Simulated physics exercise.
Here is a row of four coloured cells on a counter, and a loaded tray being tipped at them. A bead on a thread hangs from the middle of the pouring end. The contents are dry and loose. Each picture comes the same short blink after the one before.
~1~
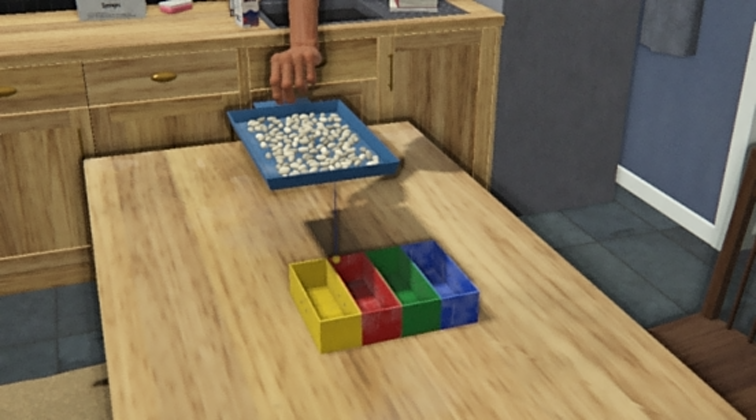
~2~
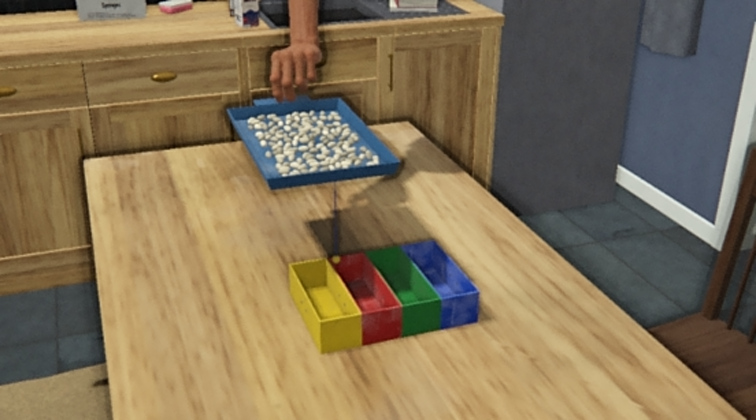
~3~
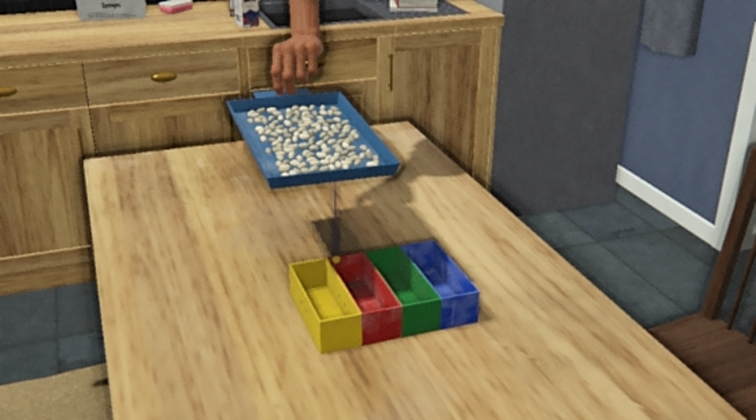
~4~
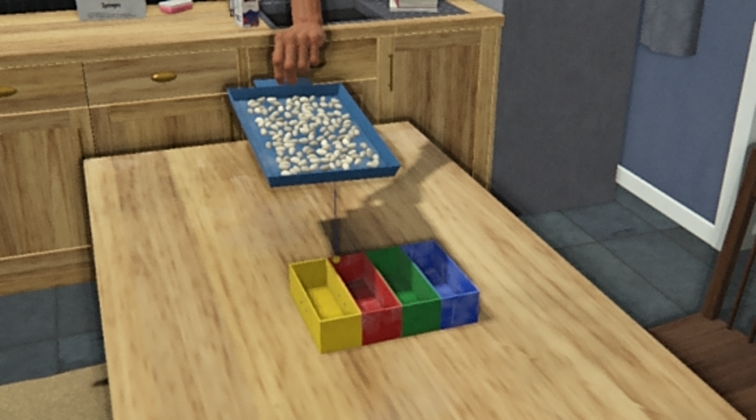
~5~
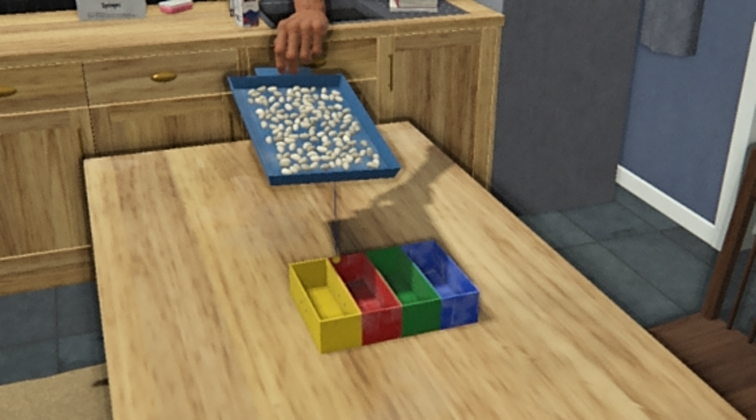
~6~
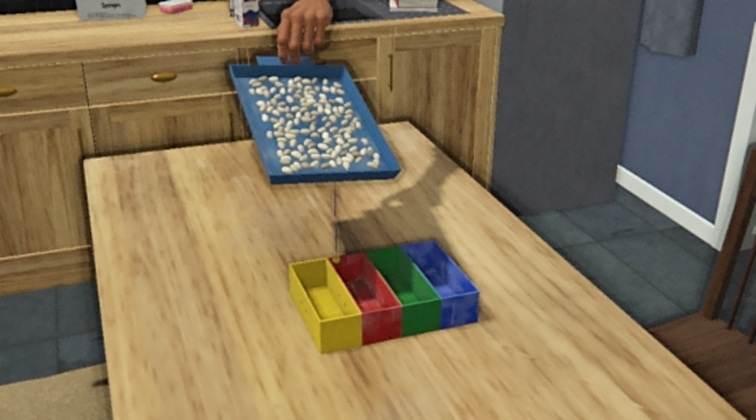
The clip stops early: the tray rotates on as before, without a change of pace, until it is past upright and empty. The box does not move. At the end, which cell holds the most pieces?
Most goes to the green cell.
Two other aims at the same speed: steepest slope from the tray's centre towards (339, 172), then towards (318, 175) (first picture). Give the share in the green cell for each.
Roughly 30 per cent, and 10 per cent.
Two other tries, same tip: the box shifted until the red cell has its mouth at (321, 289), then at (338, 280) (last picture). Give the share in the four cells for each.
The first gives 90 %, the second 100 %.
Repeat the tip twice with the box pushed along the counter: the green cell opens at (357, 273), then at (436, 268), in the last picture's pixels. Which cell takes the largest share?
First the cell in blue, then the red one.
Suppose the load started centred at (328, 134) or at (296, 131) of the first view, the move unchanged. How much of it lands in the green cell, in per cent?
In turn 70 and 60 in a hundred.
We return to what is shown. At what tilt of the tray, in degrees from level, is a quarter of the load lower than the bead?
At some 105 degrees.
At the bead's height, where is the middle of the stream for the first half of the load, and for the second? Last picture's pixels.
At about (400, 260), then at (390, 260).
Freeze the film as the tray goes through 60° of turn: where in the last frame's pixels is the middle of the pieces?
Near (358, 143).
Soon after the last picture, tray tipped steeply; all on the tray.
A little later, tray tipped right over; about two thirds on the tray; a small part in the green cell; a stray few in the blue cell; about a quarter falling or outside the box.
Later still, tray tipped past a quarter turn; about two thirds in the green cell; about a quarter in the red cell; a small part in the blue cell; a stray few in the yellow cell.
At rest, tray tipped past a quarter turn; about two thirds in the green cell; about a quarter in the red cell; a small part in the blue cell; a stray few in the yellow cell.
